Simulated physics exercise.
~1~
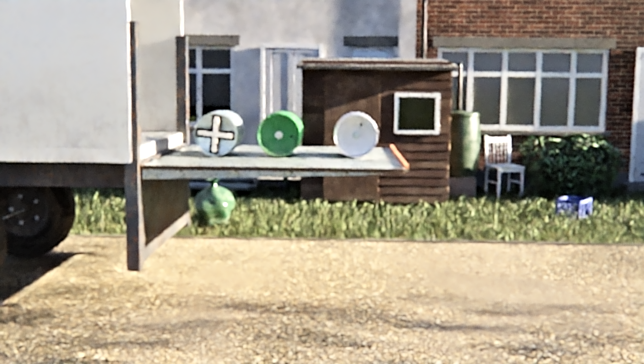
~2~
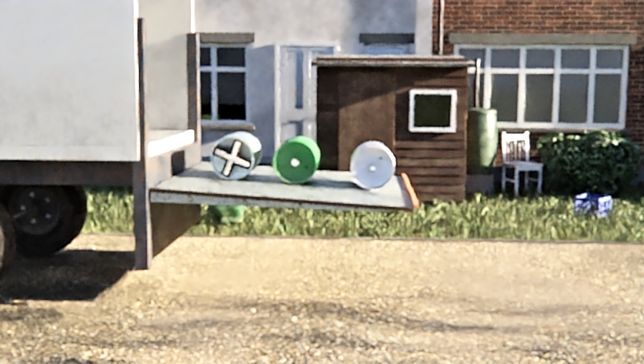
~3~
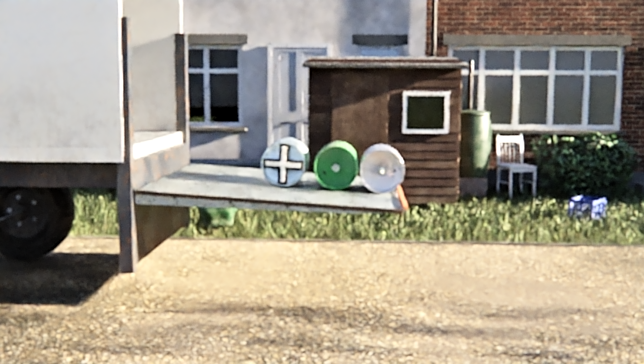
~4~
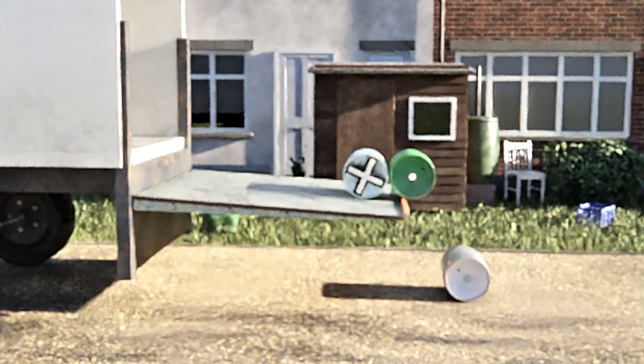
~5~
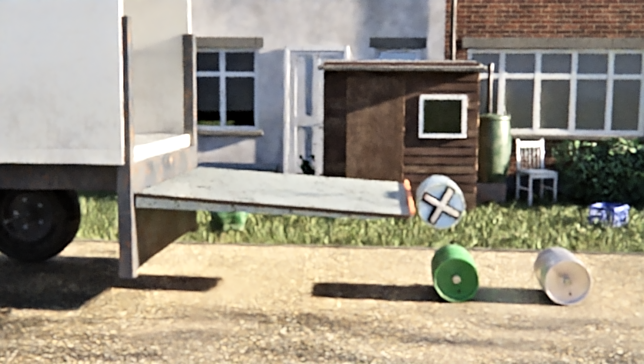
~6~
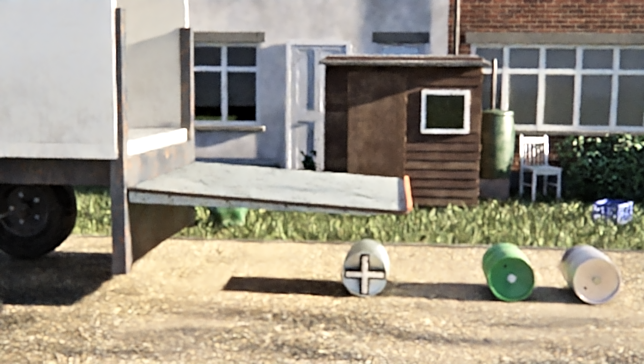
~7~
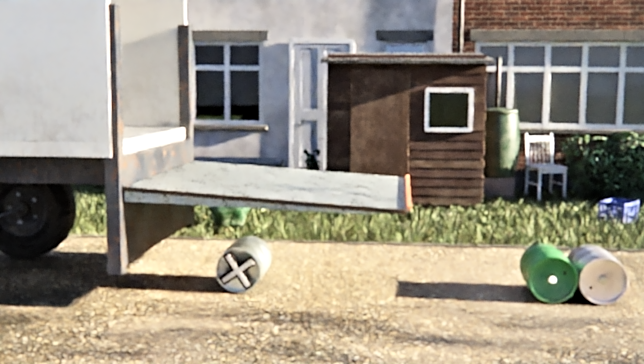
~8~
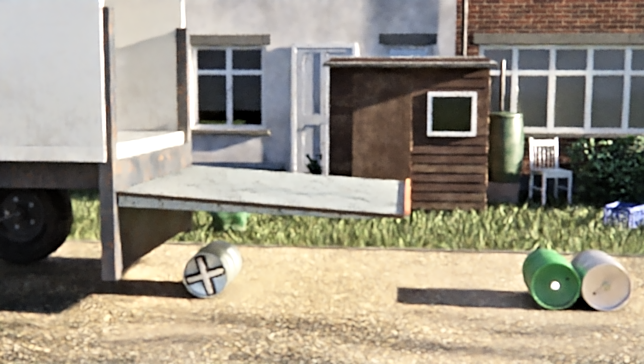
At the start, three kegs lie on a raised platform at the back of a lorry, one marked with a cross, one green and one plain white, with a small shed and houses behind. The platform sinks and tilts down to the right, and the kegs roll towards its raised edge. The white keg goes over first and lands on the ground, followed by the green one. The crossed keg tips over last, drops and rolls back left beneath the platform. Finally, it lies near the lorry, while the green and white kegs rest side by side on the right.
